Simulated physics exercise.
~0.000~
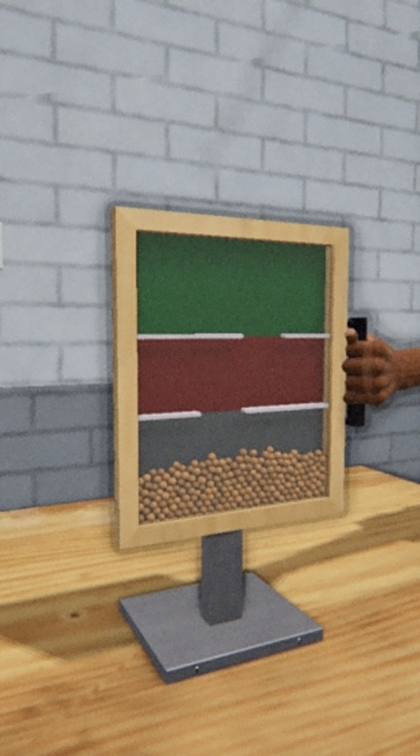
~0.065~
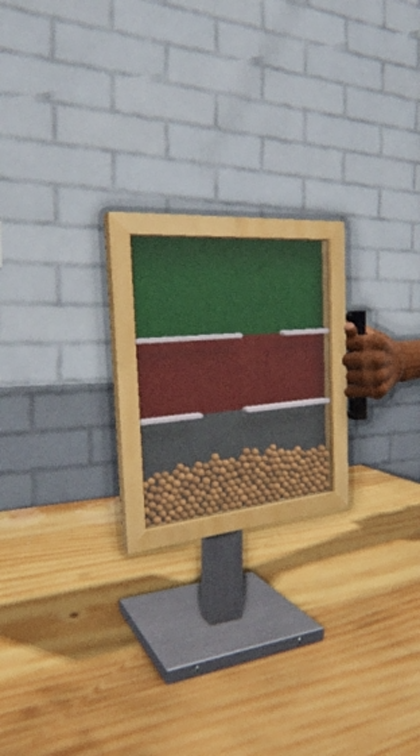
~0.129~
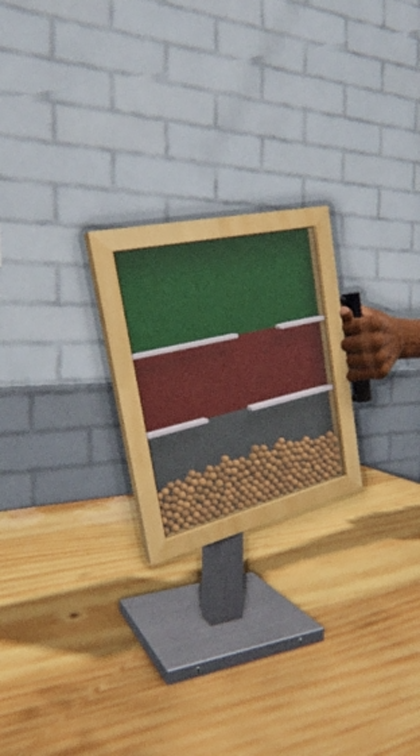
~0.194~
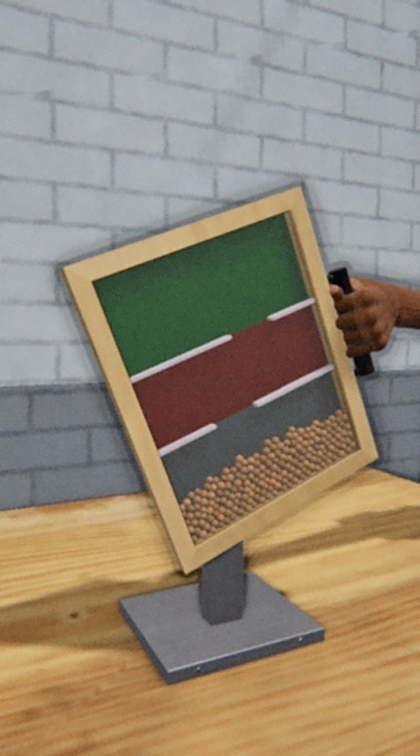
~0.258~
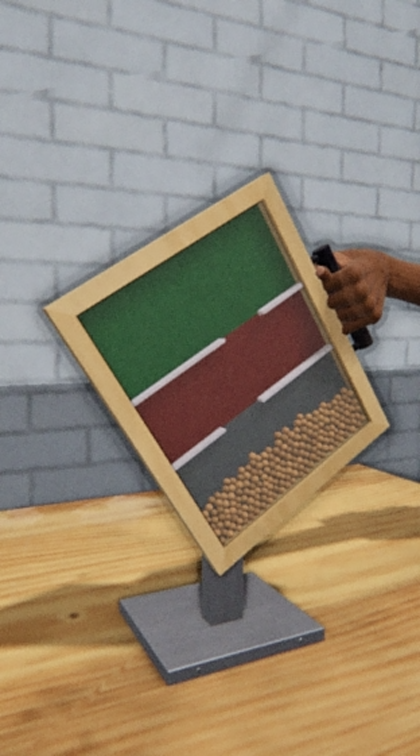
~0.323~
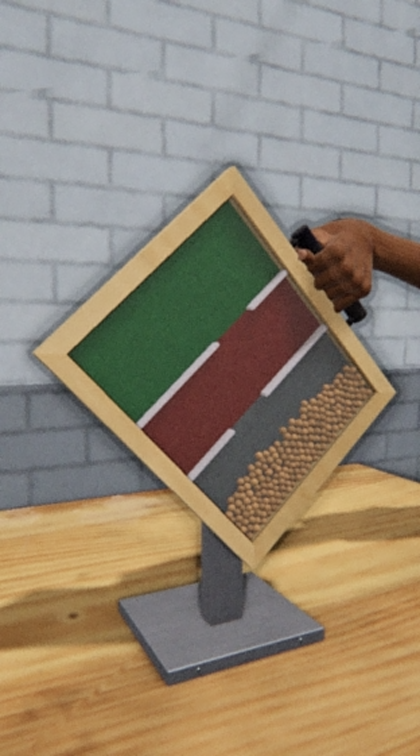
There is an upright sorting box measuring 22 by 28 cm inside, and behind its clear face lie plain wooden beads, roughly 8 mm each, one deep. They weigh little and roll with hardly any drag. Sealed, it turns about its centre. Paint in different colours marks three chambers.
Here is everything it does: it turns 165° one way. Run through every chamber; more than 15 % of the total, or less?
Red more, green more, grey more than 15 %.
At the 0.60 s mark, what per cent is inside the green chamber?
Roughly 0 %.
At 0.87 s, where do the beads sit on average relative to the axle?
Offset: Approx. 9 cm right, 1 cm above.
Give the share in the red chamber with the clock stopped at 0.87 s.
The share there is some 20 per cent.
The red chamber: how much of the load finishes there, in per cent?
I'd put it at close to 40 in a hundred.
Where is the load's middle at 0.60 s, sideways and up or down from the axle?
10 cm right, 5 cm below.
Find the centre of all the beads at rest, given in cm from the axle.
Some 4 cm right and 4 cm below.
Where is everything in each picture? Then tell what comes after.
The first picture shows level; about 200 beads; load centre (237, 483); top bead (243, 453); red (236, 374), green (236, 288), grey (236, 459).
The second picture shows turned 3° anticlockwise; load centre (242, 482); top bead (273, 448).
The third picture shows turned 10° anticlockwise; load centre (254, 479); top bead (330, 435); wall ends (141, 438) to (205, 421), (251, 408) to (332, 386), (127, 358) to (234, 336), (279, 327) to (323, 317).
The fourth picture shows turned 21° anticlockwise; load centre (271, 472); top bead (339, 414).
The fifth picture shows turned 32° anticlockwise; load centre (286, 461); top bead (344, 391).
The sixth picture shows turned 43° anticlockwise; load centre (298, 449); top bead (346, 369); red (235, 373), green (182, 309), grey (285, 432).
After 0.60 s, it stands 90° anticlockwise; the beads' middle is 10 cm right of and 5 cm below the centre; grey 100 %.
After 0.87 s, it stands 136° anticlockwise; the beads' middle is 9 cm right of and 1 cm above the centre; red 20 %, grey 80 %.
After 1.11 s, it stands 165° anticlockwise; the beads' middle is 6 cm right of and 2 cm above the centre; red 35 %, green 5 %, grey 60 %.
Settled by 2.5 s, it stands 165° anticlockwise; red 40 %, green 35 %, grey 25 %.
